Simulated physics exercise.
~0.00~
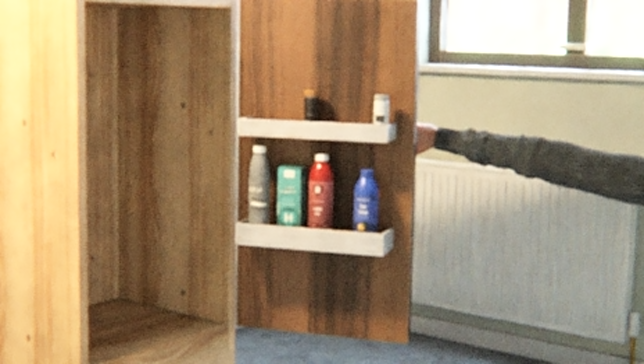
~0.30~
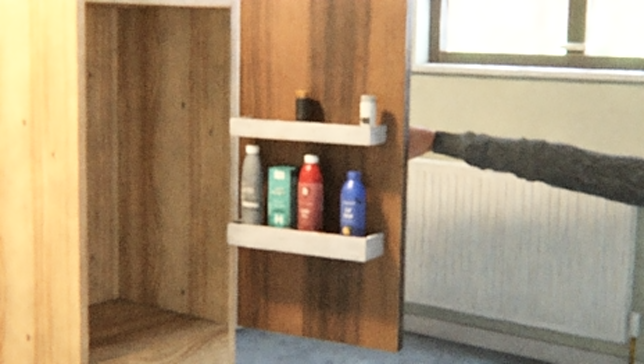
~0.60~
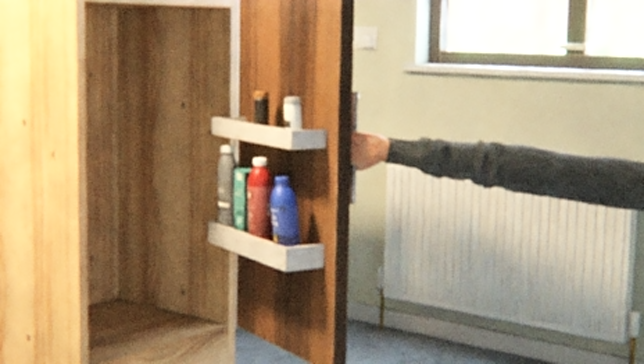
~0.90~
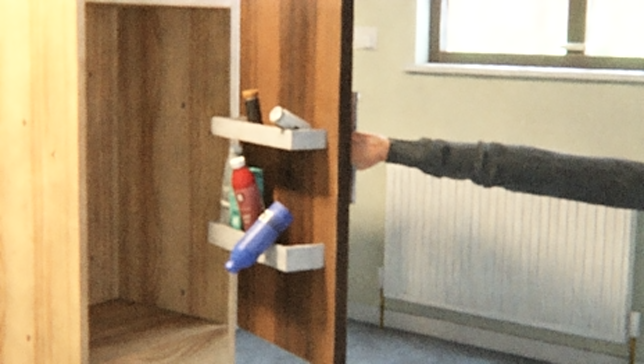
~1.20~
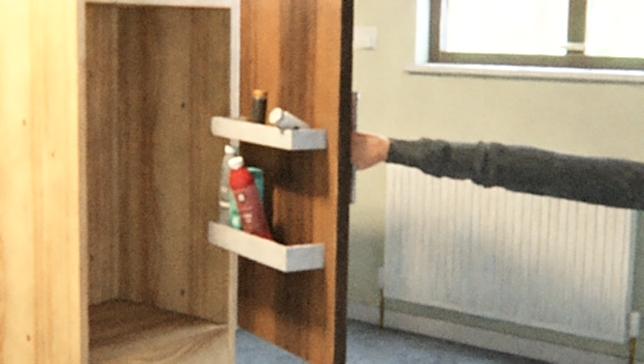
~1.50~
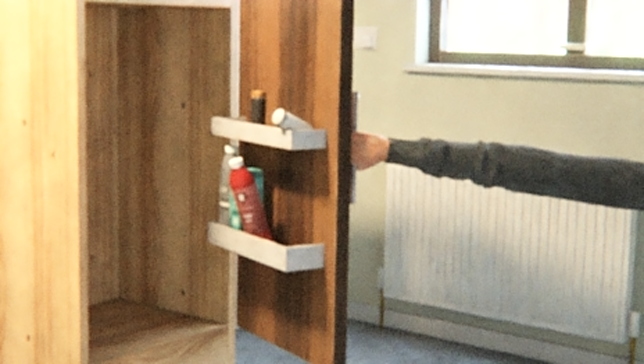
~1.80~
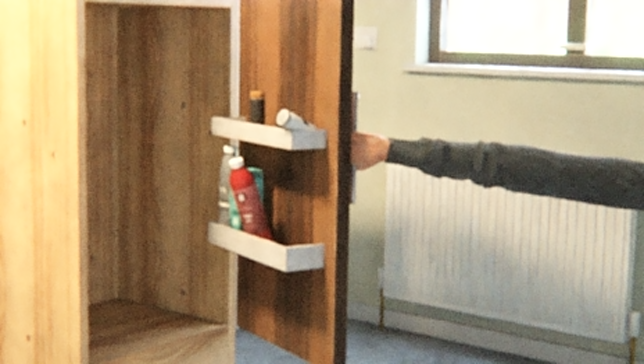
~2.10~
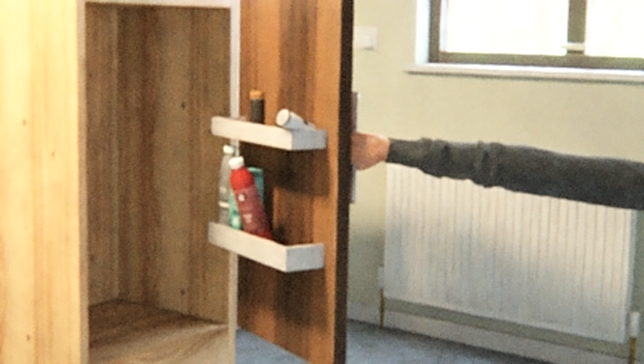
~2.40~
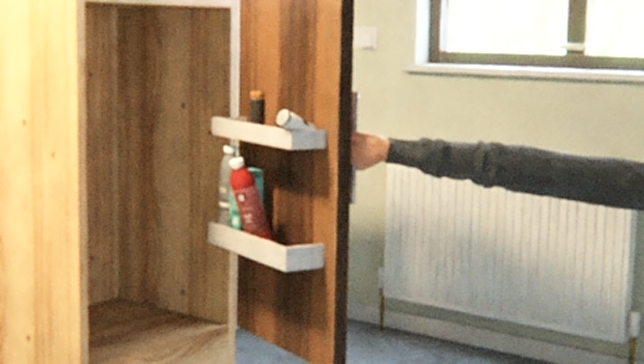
To begin with, a wooden cupboard door stands wide open, with two small containers on its upper rack and a grey bottle, a turquoise carton, a red bottle and a blue bottle on the lower one. An arm reaching in from the right swings the door leftwards toward the cupboard, then stops it abruptly while it is still well open. The blue bottle pitches over the lower rail and tumbles head down out of view, while the white shaker above topples onto its side. The red bottle tilts but stays behind its rail. Finally, the hand remains at the still door, with the other containers on the racks.
